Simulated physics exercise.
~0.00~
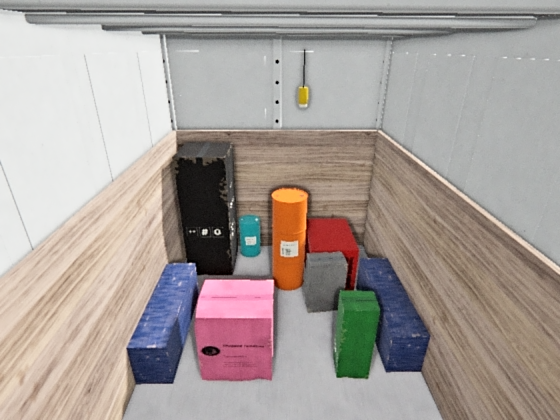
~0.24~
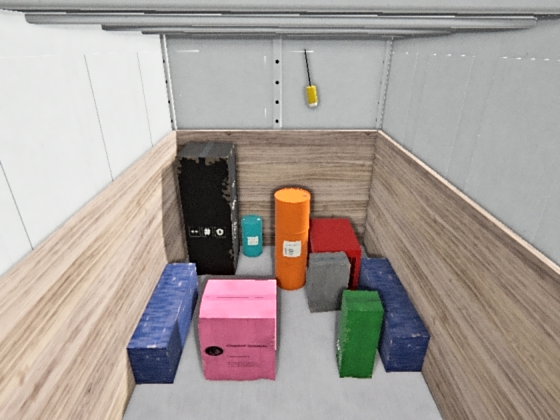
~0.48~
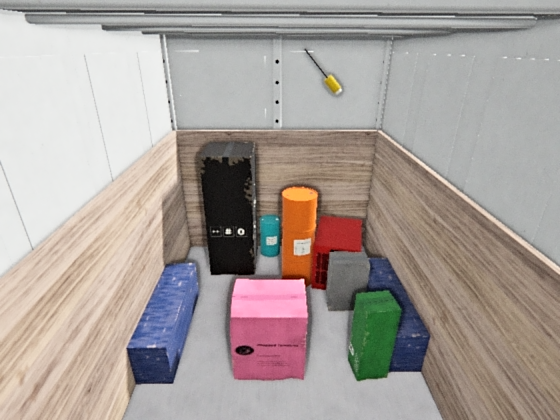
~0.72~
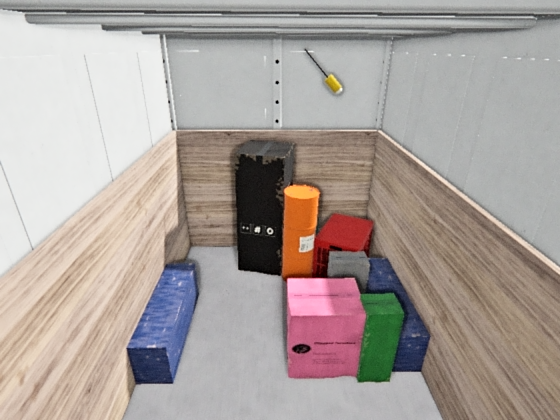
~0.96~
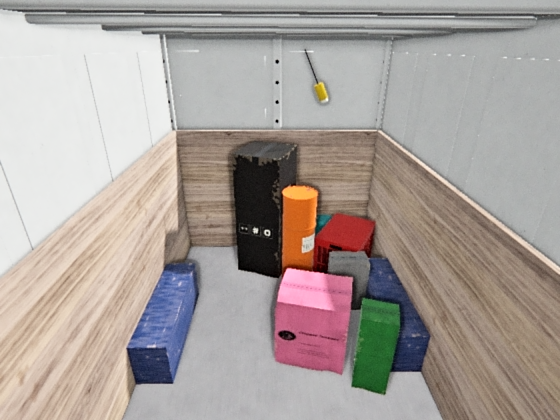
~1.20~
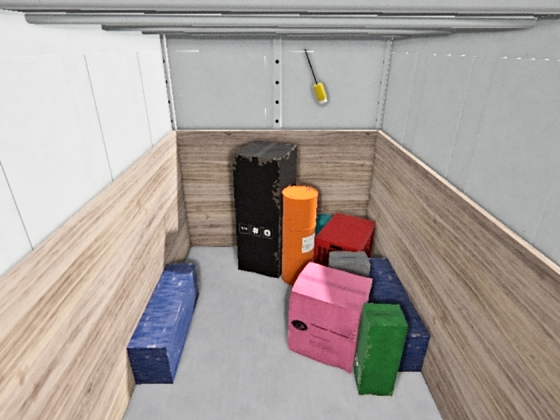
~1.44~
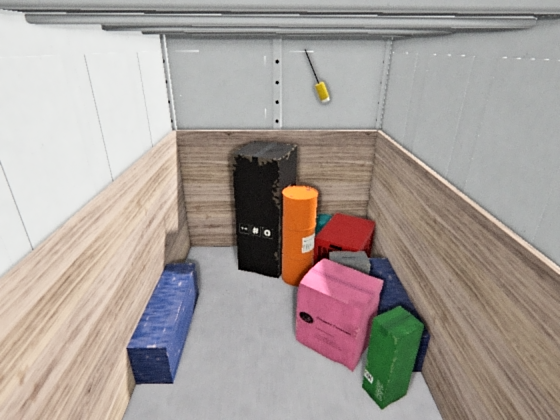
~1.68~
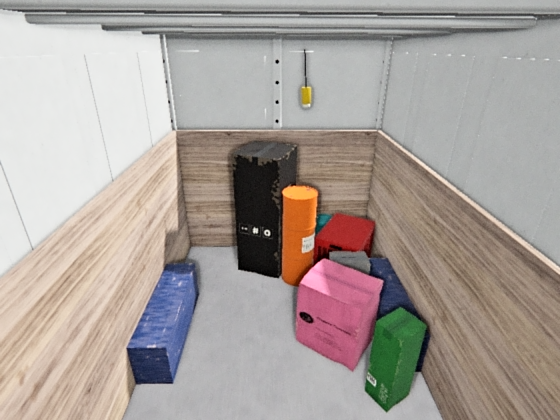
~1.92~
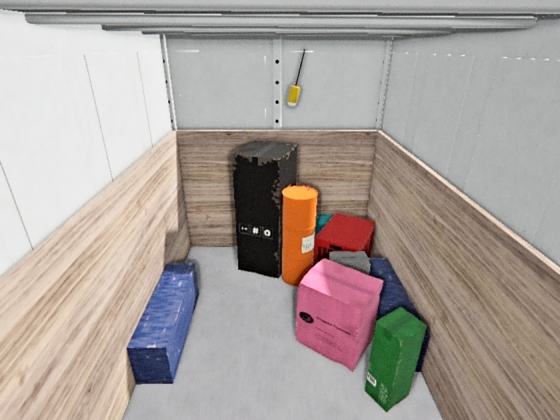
Boxes and canisters slide right across a van's load bay, bunch together, and settle upright.
